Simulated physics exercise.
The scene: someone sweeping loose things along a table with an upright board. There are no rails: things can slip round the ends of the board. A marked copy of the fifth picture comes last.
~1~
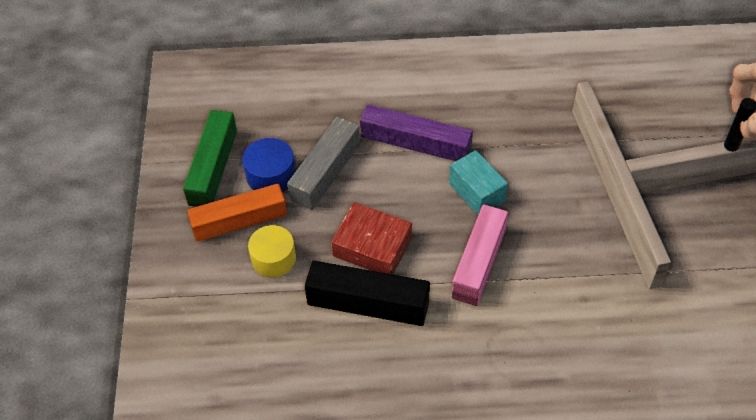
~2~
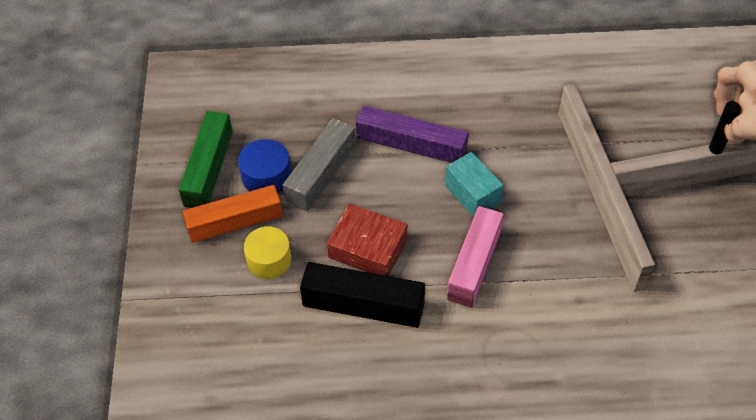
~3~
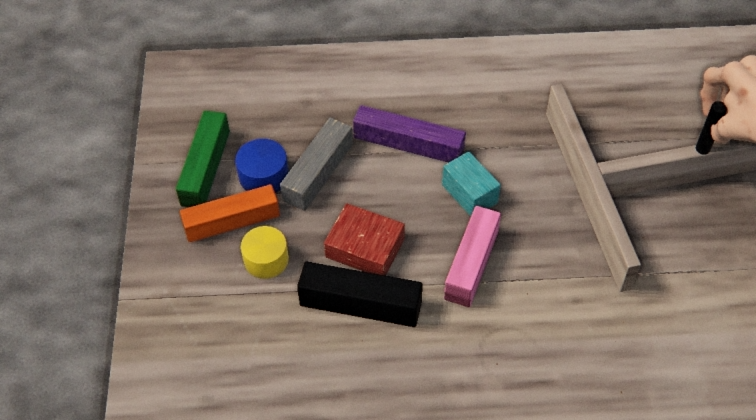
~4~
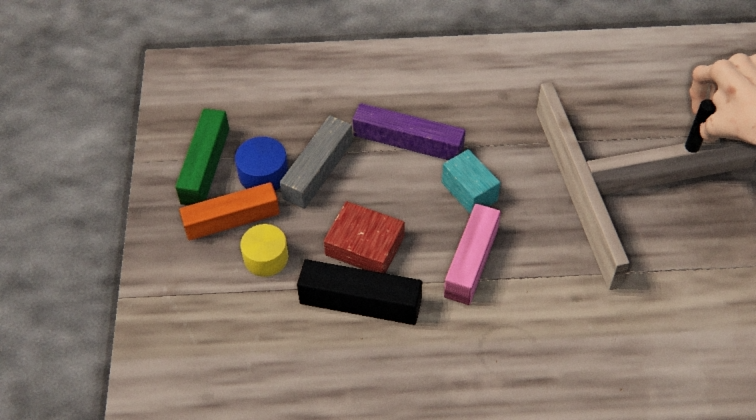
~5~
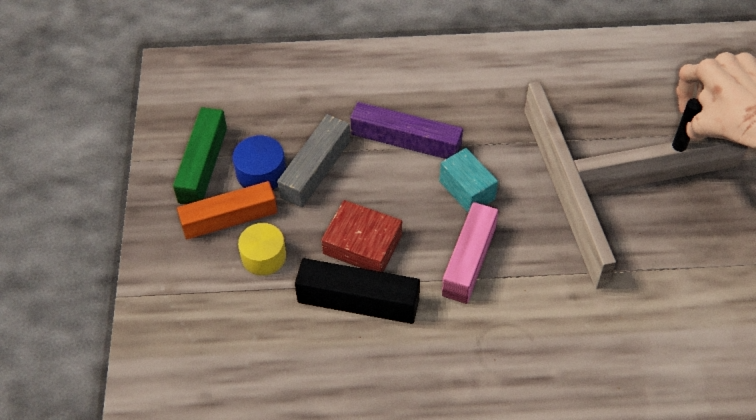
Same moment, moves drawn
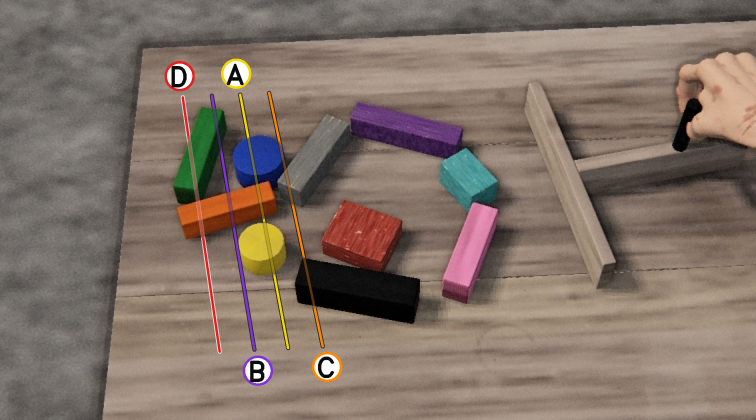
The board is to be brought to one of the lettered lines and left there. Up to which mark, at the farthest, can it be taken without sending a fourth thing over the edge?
No fourth one falls up to B.
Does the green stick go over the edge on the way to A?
No.
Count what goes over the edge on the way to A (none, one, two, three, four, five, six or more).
By then, none.
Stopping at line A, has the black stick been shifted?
Yes.
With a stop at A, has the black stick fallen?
No.
On the marked copy, A at (262, 210); B at (231, 212); C at (294, 208); D at (199, 213).
With B. Early on, board (449, 172); purple bar (373, 131); pink stick (448, 256).
Further on, board (327, 178); orange stick (209, 213); yellow tin (217, 258).
At the end, board (232, 183); orange stick (107, 240); yellow tin (120, 272); none fallen.
As for the rest, A is within the limit but short; C is within the limit but short; D drops four.
